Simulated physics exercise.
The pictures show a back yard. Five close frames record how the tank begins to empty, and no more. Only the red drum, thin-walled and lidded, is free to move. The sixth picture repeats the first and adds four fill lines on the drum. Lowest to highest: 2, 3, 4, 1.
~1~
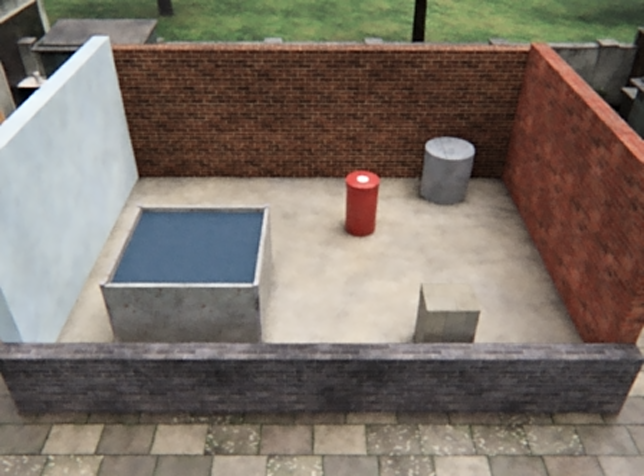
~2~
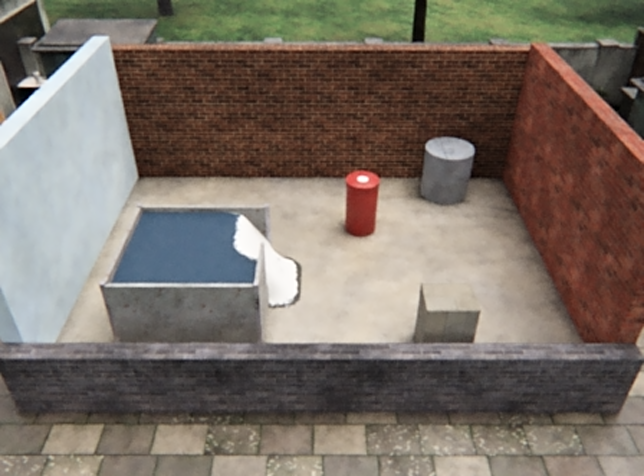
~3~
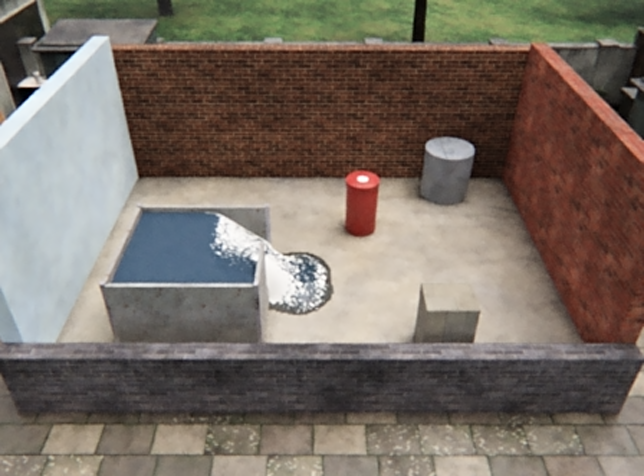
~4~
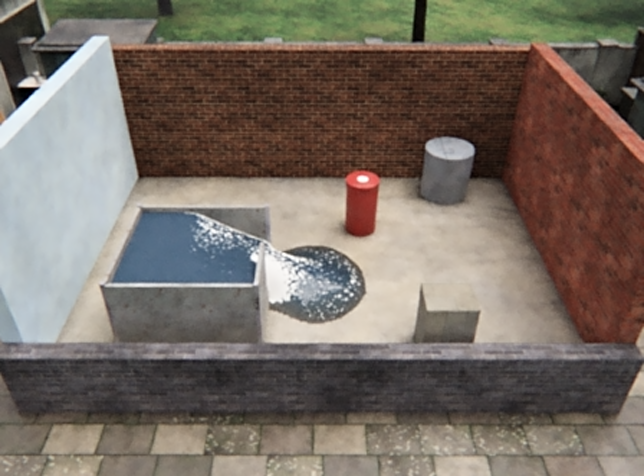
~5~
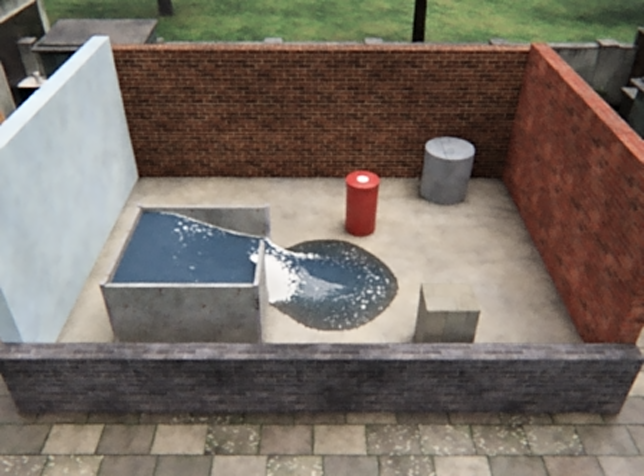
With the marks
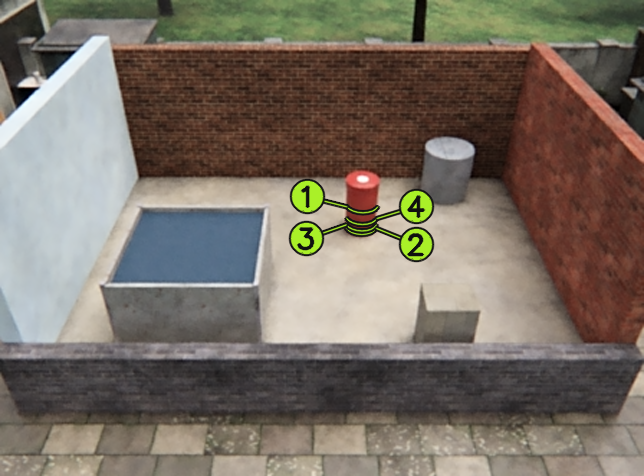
In a walled yard, water pours from a concrete tank and spreads rightward across the ground.
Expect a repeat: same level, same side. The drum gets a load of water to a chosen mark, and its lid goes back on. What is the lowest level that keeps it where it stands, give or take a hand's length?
1 is the one.
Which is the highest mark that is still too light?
That is mark 4.
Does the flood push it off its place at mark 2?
Yes, it does.
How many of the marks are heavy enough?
One.
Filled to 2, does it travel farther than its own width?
Yes.
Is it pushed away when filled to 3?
Yes.
In lime, 1 at (362, 212); 2 at (361, 234); 3 at (362, 230); 4 at (362, 224); from the bottom up 2, 3, 4, 1.
With 1, it does not move.
With 2, it is pushed about 3 times its own width away.
With 3, it is pushed about 3 times its own width away.
With 4, it is pushed about its own width away.
